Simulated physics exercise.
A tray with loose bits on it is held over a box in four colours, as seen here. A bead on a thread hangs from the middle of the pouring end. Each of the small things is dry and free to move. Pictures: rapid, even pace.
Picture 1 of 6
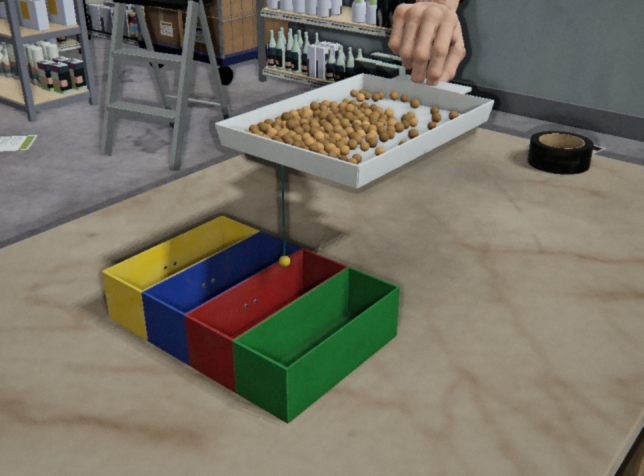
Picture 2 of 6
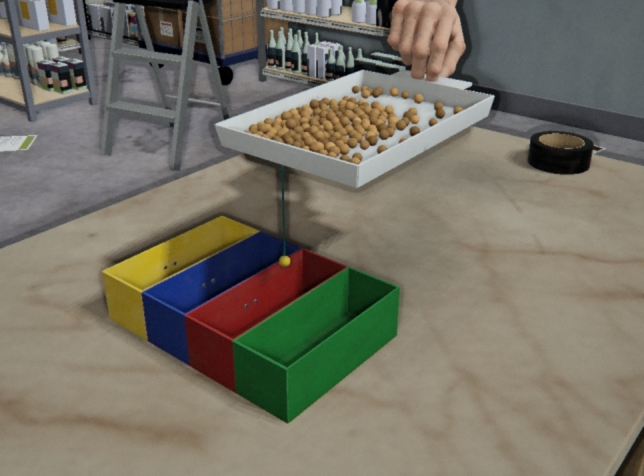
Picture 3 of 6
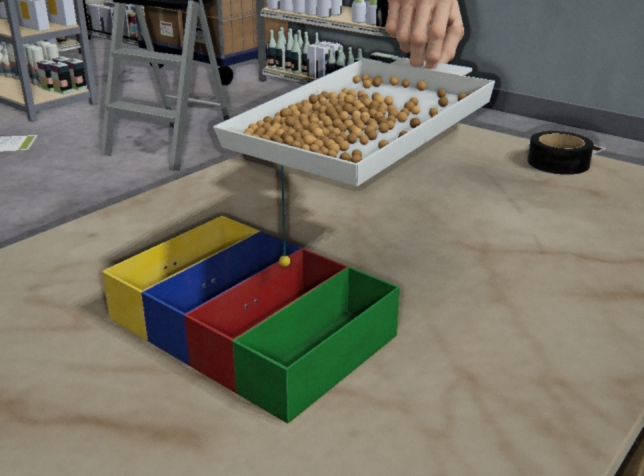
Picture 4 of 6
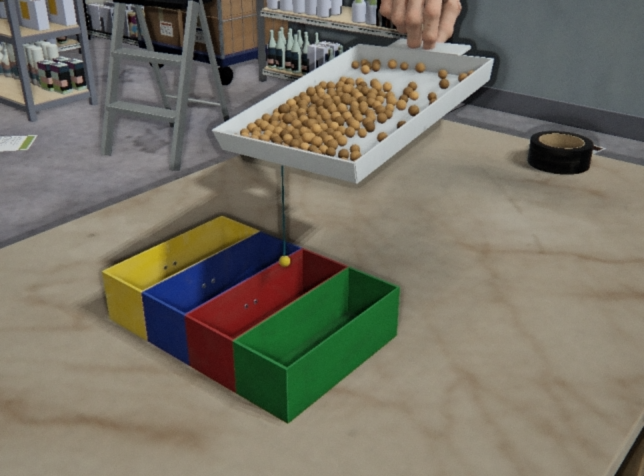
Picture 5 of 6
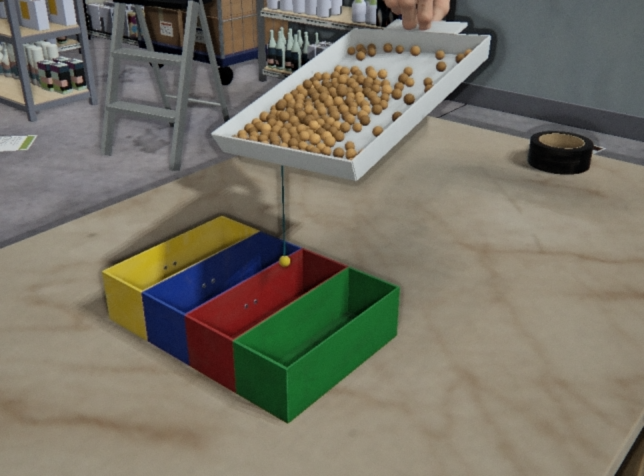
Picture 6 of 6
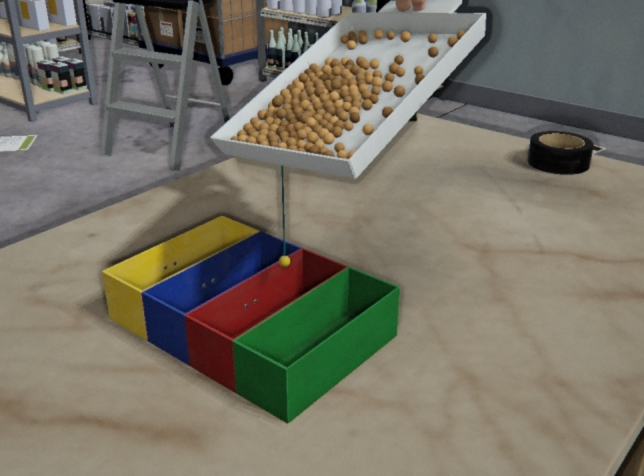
A hand steadily tilts a white tray of round wooden beads above a four-coloured box.
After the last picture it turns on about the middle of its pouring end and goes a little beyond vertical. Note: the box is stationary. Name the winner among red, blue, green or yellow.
Winner: Blue.
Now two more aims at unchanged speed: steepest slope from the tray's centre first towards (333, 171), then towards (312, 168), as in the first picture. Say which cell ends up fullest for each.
So, in order: That green cell, then green.
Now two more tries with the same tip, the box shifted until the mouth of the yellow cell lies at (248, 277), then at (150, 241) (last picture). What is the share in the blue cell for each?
Respectively 0 % and 40 %.
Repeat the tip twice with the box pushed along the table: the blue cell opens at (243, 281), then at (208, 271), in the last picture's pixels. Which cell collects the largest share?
First try: That yellow cell. Second try: The blue cell.
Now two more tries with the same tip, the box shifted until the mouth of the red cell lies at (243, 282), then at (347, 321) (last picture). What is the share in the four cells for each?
First about 100, then 40 per cent.
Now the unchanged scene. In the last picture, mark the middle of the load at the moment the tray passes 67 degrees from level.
Check around (259, 120) in the last picture.
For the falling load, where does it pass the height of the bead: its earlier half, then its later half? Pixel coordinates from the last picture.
I'd say around (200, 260) at first, then around (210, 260).
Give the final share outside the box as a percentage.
I'd say around 10 per cent.
Shortly afterwards, tray tipped steeply; all but a few on the tray; only a few falling or outside the box.
Next, tray tipped past a quarter turn; a little on the tray; near half in the blue cell; near a quarter in the yellow cell; a little in the red cell; near a quarter falling or outside the box.
Some moments later, tray tipped past a quarter turn; near half in the blue cell; near a quarter in the yellow cell; a little in the red cell; only a few in the green cell; a little falling or outside the box.
In the end, tray tipped past a quarter turn; near half in the blue cell; near a quarter in the yellow cell; a little in the red cell; only a few in the green cell; a little outside the box.
